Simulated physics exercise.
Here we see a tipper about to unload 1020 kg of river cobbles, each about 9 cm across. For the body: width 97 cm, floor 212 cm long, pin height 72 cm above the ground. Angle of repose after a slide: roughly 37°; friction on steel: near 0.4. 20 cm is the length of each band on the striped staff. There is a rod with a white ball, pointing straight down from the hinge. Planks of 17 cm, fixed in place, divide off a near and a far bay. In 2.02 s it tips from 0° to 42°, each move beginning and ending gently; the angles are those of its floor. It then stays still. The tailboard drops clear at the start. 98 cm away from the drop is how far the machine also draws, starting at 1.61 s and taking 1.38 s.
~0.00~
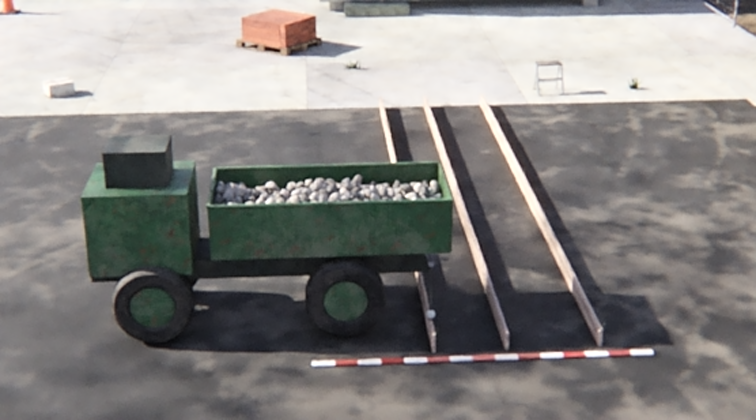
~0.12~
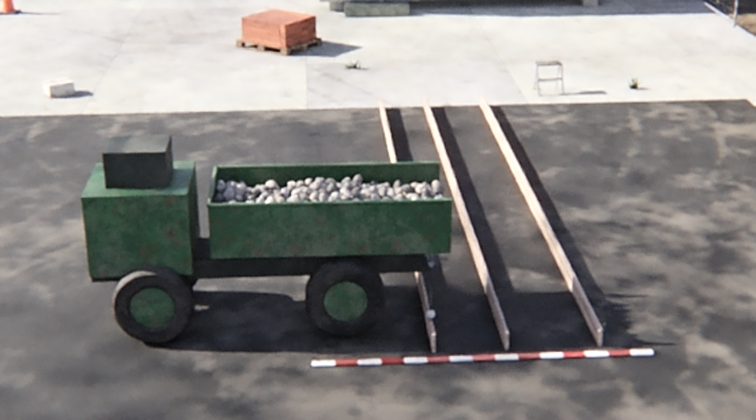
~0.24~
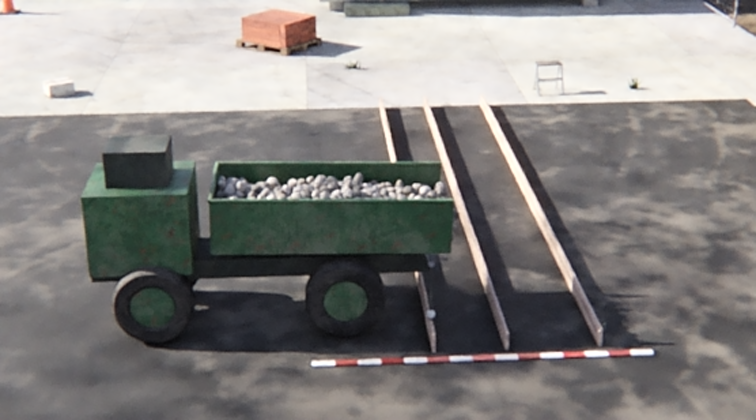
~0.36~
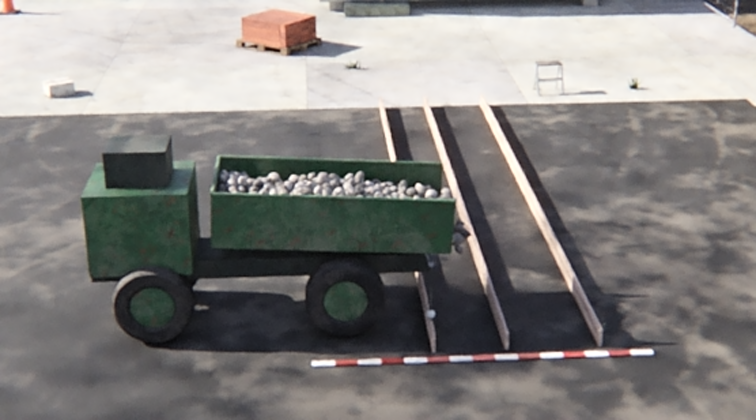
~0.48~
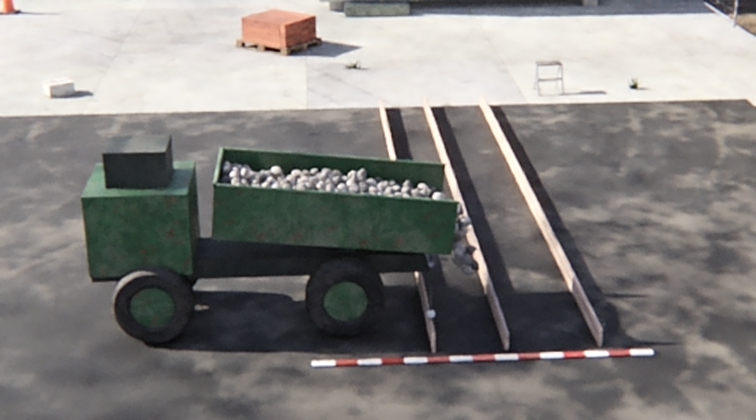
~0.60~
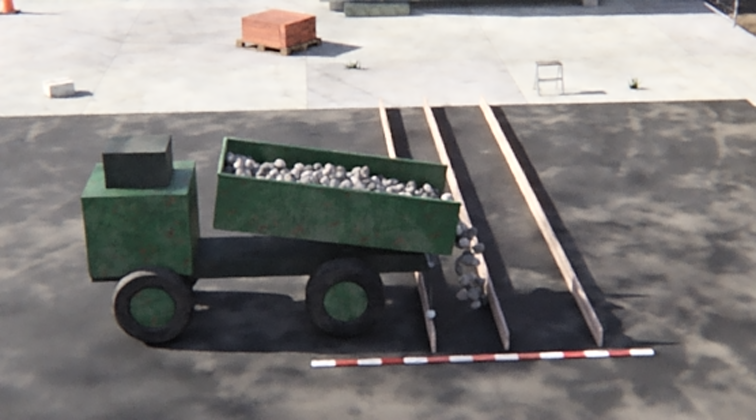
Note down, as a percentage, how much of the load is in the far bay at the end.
Approximately 40 out of 100.
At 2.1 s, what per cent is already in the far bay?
By then, around 30 percent.
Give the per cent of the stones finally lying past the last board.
Something like 0 out of every hundred parts of the load ends up there.
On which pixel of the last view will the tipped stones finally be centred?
I'd point somewhere around (477, 297).
After 1.5 s the floor is at 36°; 74 % in the body, 23 % in the near bay, 3 % in the far bay; the foremost stones are at (524, 304).
After 2.1 s the floor is at 42°; 19 % in the body, 1 % short of the bays, 52 % in the near bay, 28 % in the far bay; the foremost stones are at (574, 297).
After 3.4 s the floor is at 42°; 0 % in the body, 10 % short of the bays, 50 % in the near bay, 40 % in the far bay; the foremost stones are at (601, 295).
After 6.2 s the floor is at 42°; 0 % in the body, 10 % short of the bays, 50 % in the near bay, 40 % in the far bay; the foremost stones are at (601, 295).
